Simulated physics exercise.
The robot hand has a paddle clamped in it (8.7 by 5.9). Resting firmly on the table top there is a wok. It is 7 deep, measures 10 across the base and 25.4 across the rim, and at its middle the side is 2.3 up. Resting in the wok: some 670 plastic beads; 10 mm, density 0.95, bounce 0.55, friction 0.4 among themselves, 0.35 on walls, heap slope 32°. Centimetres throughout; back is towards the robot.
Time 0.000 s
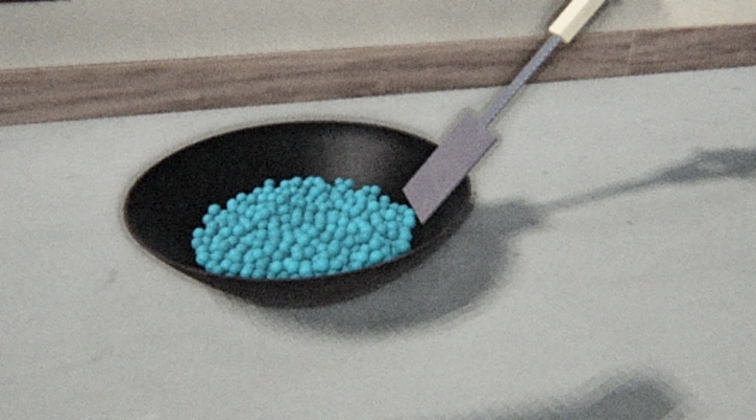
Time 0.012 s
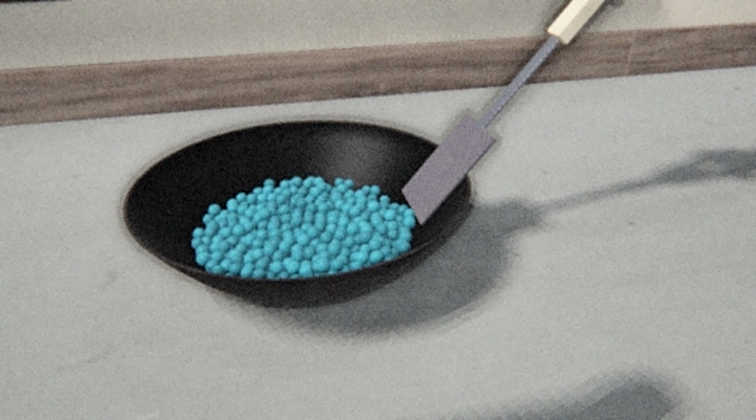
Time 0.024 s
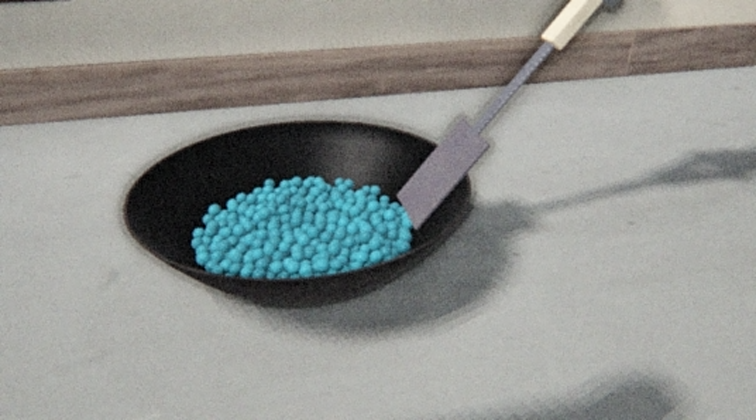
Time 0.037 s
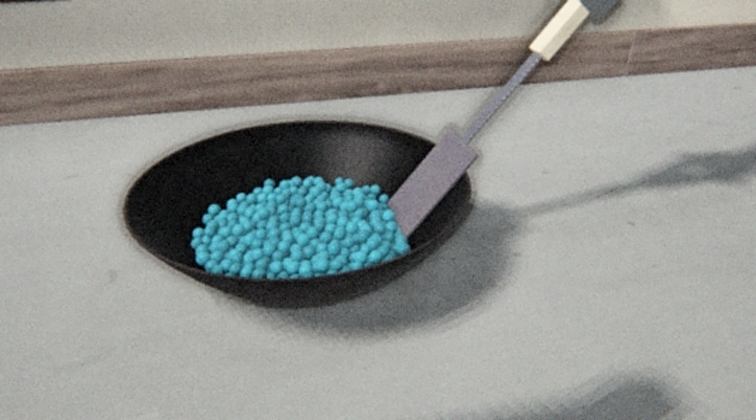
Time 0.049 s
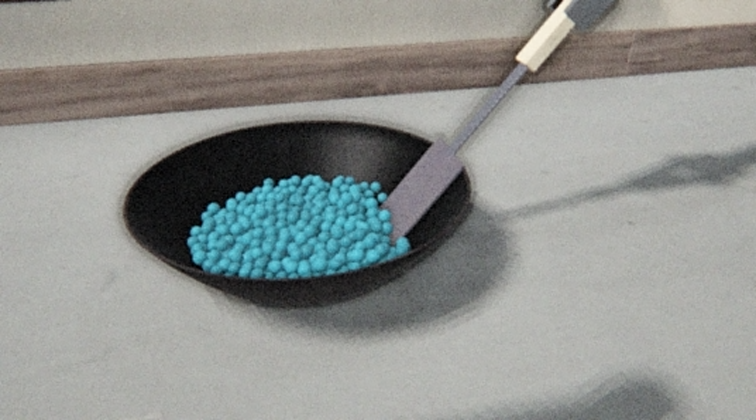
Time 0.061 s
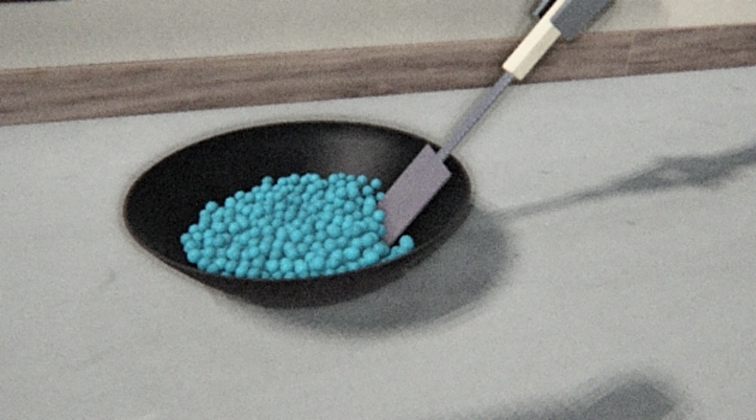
A robot gripper, only partly in view at the top right, holds a grey paddle with a cream handle over a pale table backed by a brown wooden strip, seen from above at an angle. A black wok filled with many turquoise beads sits left of centre. The paddle slides a short way down and left into the beads, nudging them slightly leftward, while the wok and camera stay still.
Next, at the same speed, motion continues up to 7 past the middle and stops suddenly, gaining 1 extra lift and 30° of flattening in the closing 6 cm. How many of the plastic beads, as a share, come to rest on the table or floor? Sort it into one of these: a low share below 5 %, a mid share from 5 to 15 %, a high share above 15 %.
A low share, below 5 %.
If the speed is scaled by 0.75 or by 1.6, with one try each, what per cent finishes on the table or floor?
Close to 0 and 10 percent respectively.
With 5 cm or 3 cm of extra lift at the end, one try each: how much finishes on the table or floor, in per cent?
I'd put it near 10 in a hundred, then near 5 in a hundred.
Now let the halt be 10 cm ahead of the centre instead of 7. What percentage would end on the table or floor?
Result: Approx. 25 %.
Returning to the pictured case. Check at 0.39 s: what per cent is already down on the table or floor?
Roughly 0 percent.
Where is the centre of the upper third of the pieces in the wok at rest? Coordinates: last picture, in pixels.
(204, 221).
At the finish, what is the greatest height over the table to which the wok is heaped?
It reaches around 7.0 cm.
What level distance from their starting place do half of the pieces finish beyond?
The value is roughly 3 cm.
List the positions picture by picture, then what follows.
Paddle top edge at (482, 125), sloping 50°; upper third of the load around (304, 226), from x 200 to 410, top at y 180; 674 in the wok, in the first picture.
Paddle top edge at (481, 126), sloping 50°; upper third of the load around (304, 226), from x 200 to 410, top at y 180, in the second picture.
Paddle top edge at (476, 131), sloping 50°; upper third of the load around (304, 226), from x 200 to 410, top at y 180, in the third picture.
Paddle top edge at (465, 141), sloping 50°; upper third of the load around (302, 226), from x 200 to 405, top at y 180, in the fourth picture.
Paddle top edge at (452, 151), sloping 50°; upper third of the load around (302, 225), from x 195 to 405, top at y 180, in the fifth picture.
Paddle top edge at (439, 159), sloping 50°; upper third of the load around (303, 227), from x 190 to 405, top at y 180; 674 in the wok, in the sixth picture.
By 0.11 s, sloping 50°, highest piece 6 above the table; 674 in the wok.
By 0.16 s, sloping 39°, highest piece 6 above the table; 674 in the wok.
By 0.39 s, sloping 20°, highest piece 7 above the table; 663 in the wok, 5 on the table or floor, 6 on the blade or in flight.
By 1.44 s, sloping 20°, highest piece 7 above the table; 663 in the wok, 11 on the table or floor.
Final count, 663 in the wok, 11 on the table or floor. That is 2 % on the table or floor.
